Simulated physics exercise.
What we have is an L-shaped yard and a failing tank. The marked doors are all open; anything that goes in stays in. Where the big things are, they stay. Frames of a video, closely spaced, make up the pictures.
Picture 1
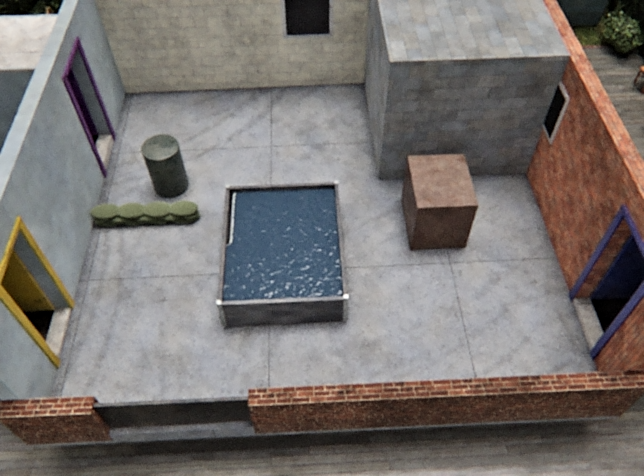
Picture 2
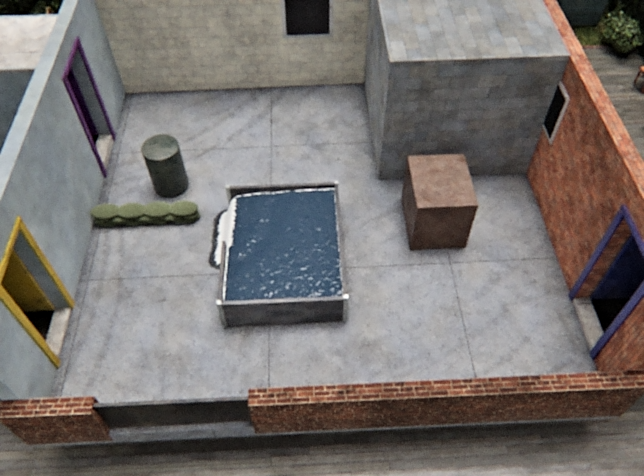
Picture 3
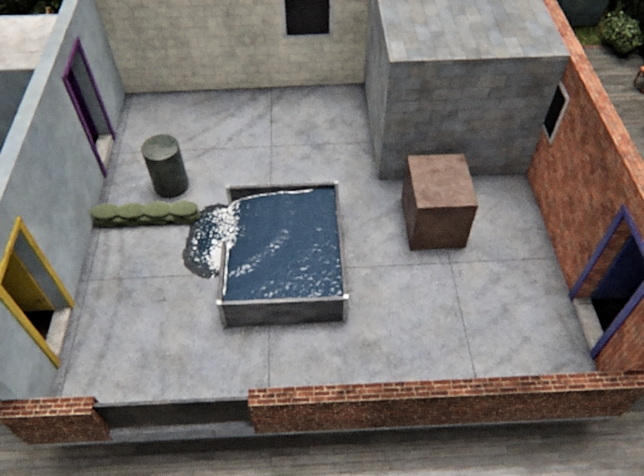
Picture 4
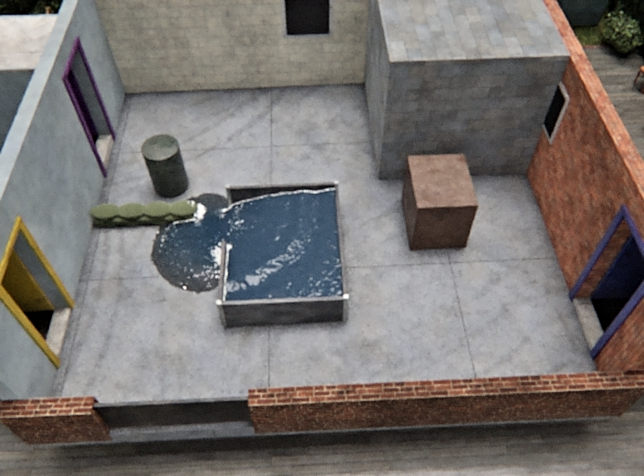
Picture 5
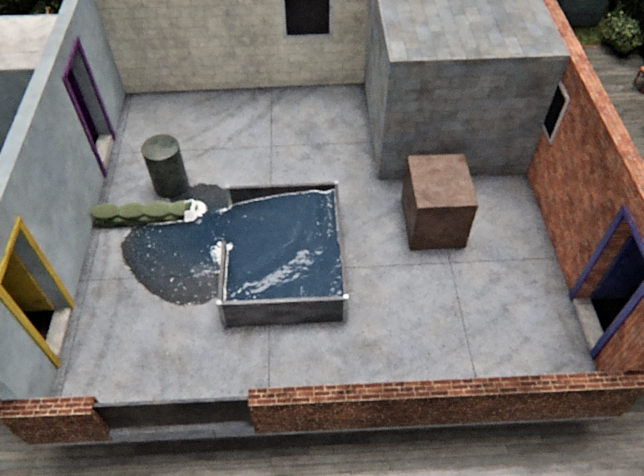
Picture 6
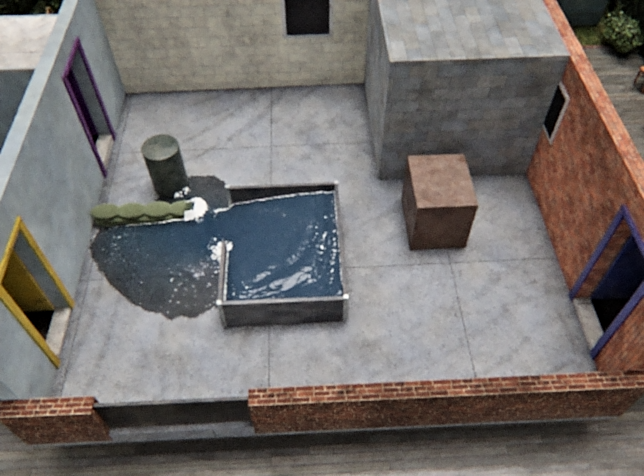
Water pours from the tank's left side and spreads left across the grey yard floor around the hedge.
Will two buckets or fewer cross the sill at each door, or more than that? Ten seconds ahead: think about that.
At the yellow door, more than that; at the blue door, two or fewer; at the purple door, two or fewer.
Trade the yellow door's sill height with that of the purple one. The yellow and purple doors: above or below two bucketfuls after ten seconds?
Yellow: Not enough; purple: Not enough.
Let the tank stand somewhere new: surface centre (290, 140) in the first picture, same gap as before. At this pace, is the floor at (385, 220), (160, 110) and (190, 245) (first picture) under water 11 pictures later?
First spot stays unwetted, second spot gets drenched, third spot stays unwetted.
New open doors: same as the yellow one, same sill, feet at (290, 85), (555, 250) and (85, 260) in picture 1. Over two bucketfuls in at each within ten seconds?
First falls short, then falls short, then tops the limit.
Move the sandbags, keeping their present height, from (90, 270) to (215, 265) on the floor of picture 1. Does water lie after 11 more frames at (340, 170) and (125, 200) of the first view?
Point one ends up left alone; point two ends up drenched.
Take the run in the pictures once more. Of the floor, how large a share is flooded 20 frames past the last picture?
I'd put it at roughly 40 per cent.
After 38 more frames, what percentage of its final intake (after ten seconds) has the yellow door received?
I'd say some 75 per cent.
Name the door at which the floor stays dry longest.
I'd go with the one in blue.
A moment on, water covers 15 % of the floor; the yellow door wet at the sill, nothing in, the blue door not reached, the purple door not reached.
Next, water covers 25 % of the floor; the yellow door under two buckets in, the blue door not reached, the purple door wet at the sill, nothing in.
Then, water covers 40 % of the floor; the yellow door over two buckets in, the blue door not reached, the purple door wet at the sill, nothing in.
Later, water covers 65 % of the floor; the yellow door over two buckets in, the blue door not reached, the purple door wet at the sill, nothing in.
In the end, water covers 90 % of the floor; the yellow door far over two buckets in, the blue door wet at the sill, nothing in, the purple door wet at the sill, nothing in.
